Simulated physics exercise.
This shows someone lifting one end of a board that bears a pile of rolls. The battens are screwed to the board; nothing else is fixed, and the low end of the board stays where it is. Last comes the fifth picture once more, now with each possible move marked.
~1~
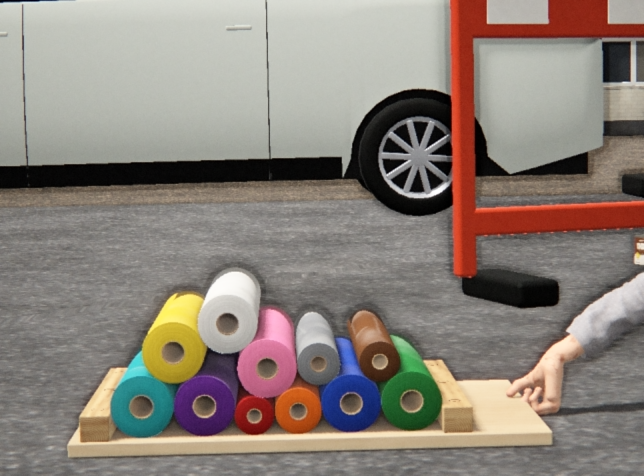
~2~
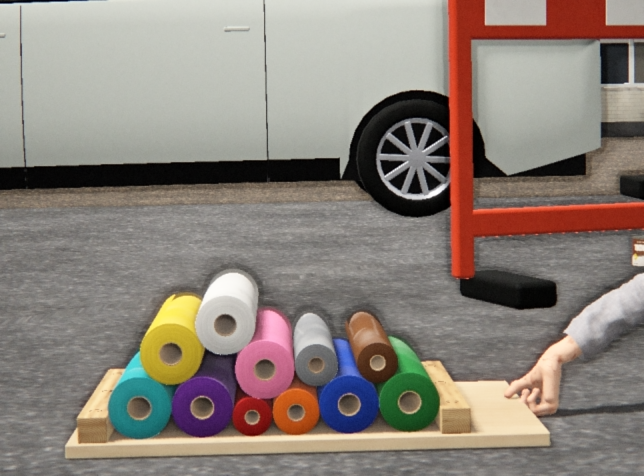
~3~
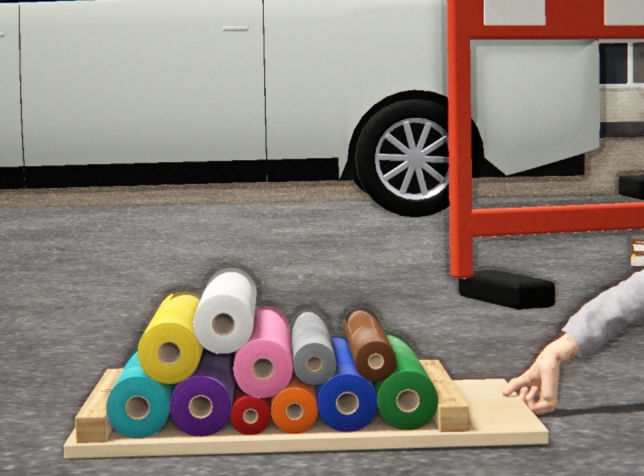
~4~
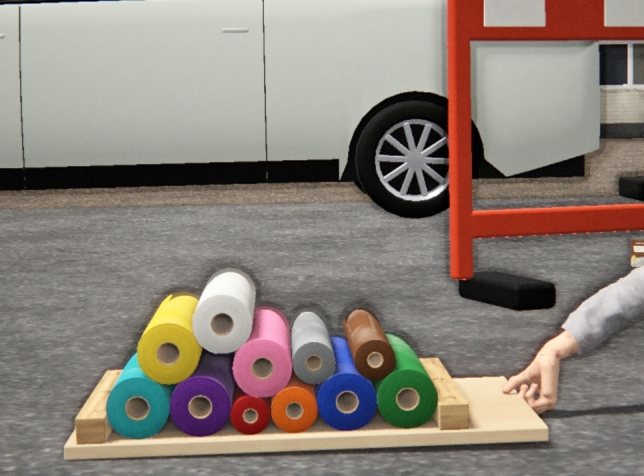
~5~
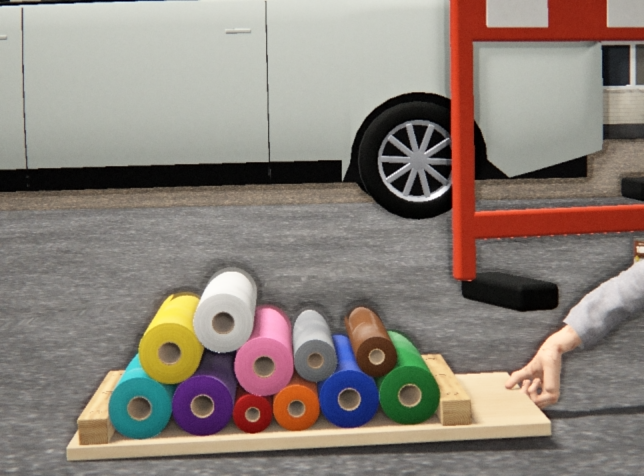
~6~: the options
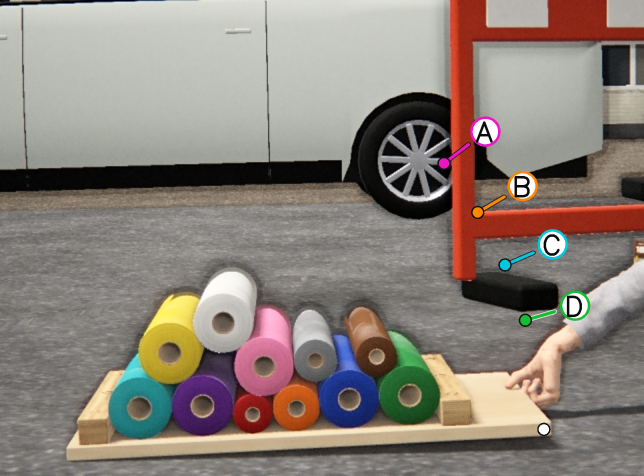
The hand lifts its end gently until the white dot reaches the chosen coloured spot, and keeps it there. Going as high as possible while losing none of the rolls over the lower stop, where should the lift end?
Up to D.
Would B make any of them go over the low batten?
Yes, at B.
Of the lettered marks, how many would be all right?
One of the four.
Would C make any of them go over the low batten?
Yes.
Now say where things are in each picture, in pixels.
The first frame shows red roll (254, 416); orange roll (298, 411); blue roll (351, 403).
The second frame shows blue roll (349, 404); green roll (409, 402).
The third frame shows board (304, 403); blue roll (347, 403); green roll (408, 401); white roll (223, 324).
The fourth frame shows board (304, 403); turquoise roll (137, 408); purple roll (200, 407).
The fifth frame shows board (307, 401); turquoise roll (140, 408); purple roll (203, 406).
On the marked copy, A at (444, 164); B at (478, 212); C at (505, 265); D at (525, 320); the white dot at (544, 429).
Taking D. A third of the way, board at 12°.
Two thirds of the way, board at 15°.
When it is over, board at 15°, none over the low batten.
As for the rest, A two over the low batten (yellow, white); B two over the low batten (yellow, white); C two over the low batten (yellow, white).
